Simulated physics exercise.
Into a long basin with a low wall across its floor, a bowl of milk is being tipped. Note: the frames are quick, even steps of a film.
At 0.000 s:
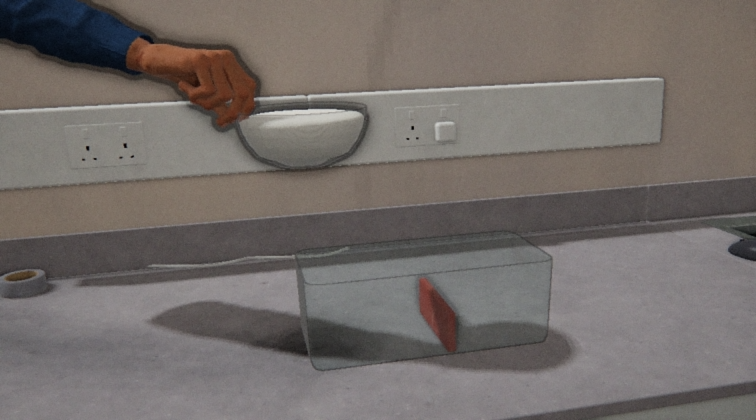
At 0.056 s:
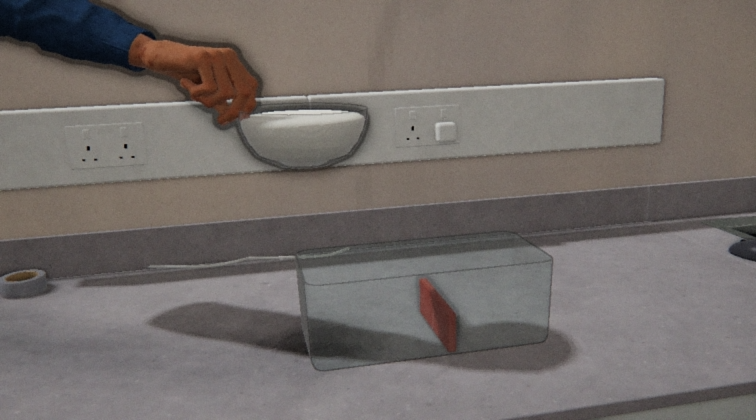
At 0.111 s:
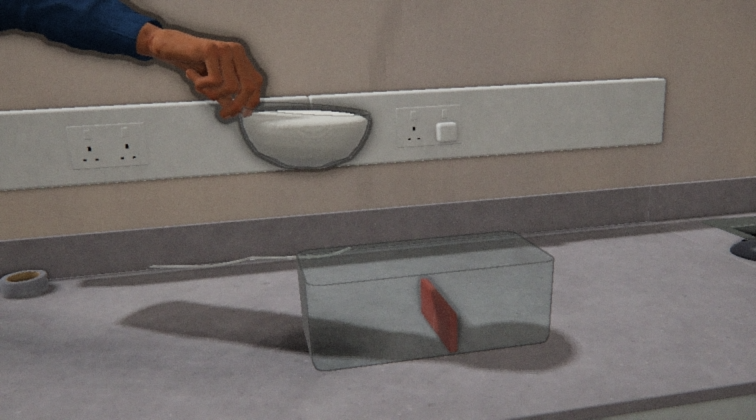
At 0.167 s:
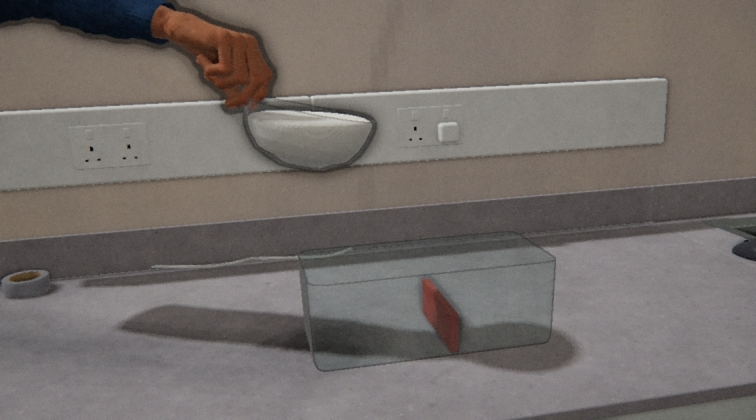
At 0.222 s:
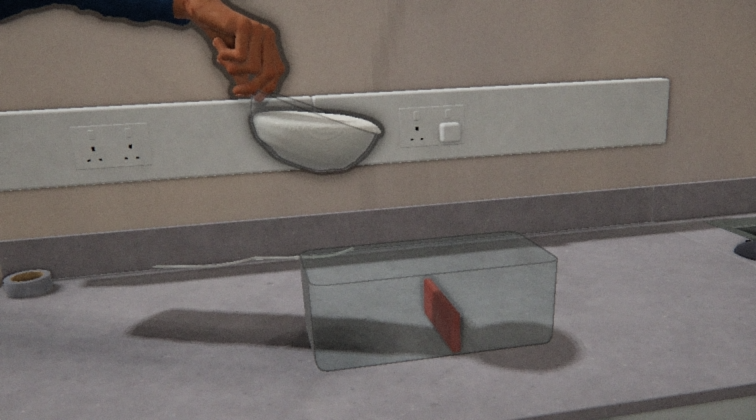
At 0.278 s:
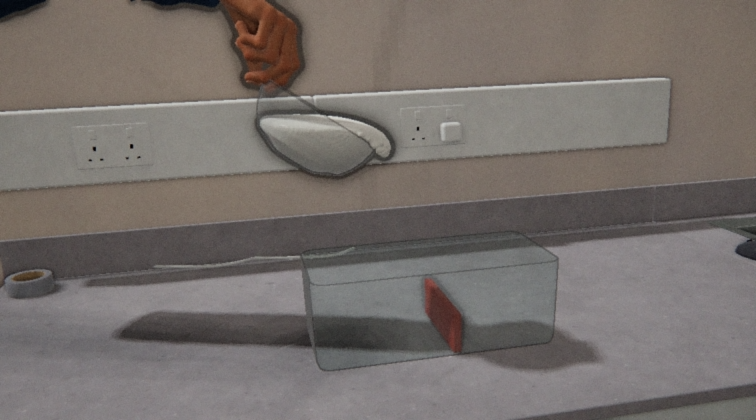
A hand in a dark blue sleeve held a white bowl above a clear, long basin with a low red wall inside, then gradually tilted it down to the right.
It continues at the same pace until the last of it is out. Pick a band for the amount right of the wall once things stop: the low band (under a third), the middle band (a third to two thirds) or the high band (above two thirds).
The low band.
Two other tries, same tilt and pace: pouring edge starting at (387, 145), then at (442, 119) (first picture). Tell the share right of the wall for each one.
Estimate: 30 per cent, then 75 per cent.
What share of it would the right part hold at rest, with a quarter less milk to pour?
I'd say roughly 5 percent.
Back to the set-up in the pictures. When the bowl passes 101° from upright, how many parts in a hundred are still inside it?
Near 5 per cent.
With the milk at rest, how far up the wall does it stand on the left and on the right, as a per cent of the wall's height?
About 40 left, about 20 right.
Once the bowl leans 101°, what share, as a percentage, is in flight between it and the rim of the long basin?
About 40 %.
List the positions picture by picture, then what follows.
In the first frame, it leans 0°; its right rim is at (365, 106); the milk meets the walls at (239, 120) and (362, 113); the long basin's rim runs from (300, 268) to (532, 245); the wall's top is at (436, 296).
In the second frame, it leans 2°; its right rim is at (366, 108); the milk meets the walls at (239, 119) and (363, 115).
In the third frame, it leans 6°; its right rim is at (369, 113); the milk meets the walls at (242, 117) and (366, 118).
In the fourth frame, it leans 14°; its right rim is at (372, 122); the milk meets the walls at (247, 116) and (370, 120).
In the fifth frame, it leans 23°; its right rim is at (375, 133); the milk meets the walls at (253, 116) and (374, 128); 3 per cent is over the edge.
In the sixth frame, it leans 35°; its right rim is at (375, 147); the milk meets the walls at (259, 119) and (365, 134); 10 per cent is over the edge.
After 0.57 s the tilt is 101° and 6 per cent is still to pour, 36 is left of the wall and 15 right of it.
After 0.79 s the tilt is 118° and 0 per cent is still to pour, 75 is left of the wall and 17 right of it.
After 1.01 s the tilt is 118° and 0 per cent is still to pour, 74 is left of the wall and 19 right of it.
After 1.26 s the tilt is 118° and 0 per cent is still to pour, 74 is left of the wall and 20 right of it.
In the end 74 per cent lies left of the wall, 20 right of it and 6 outside.
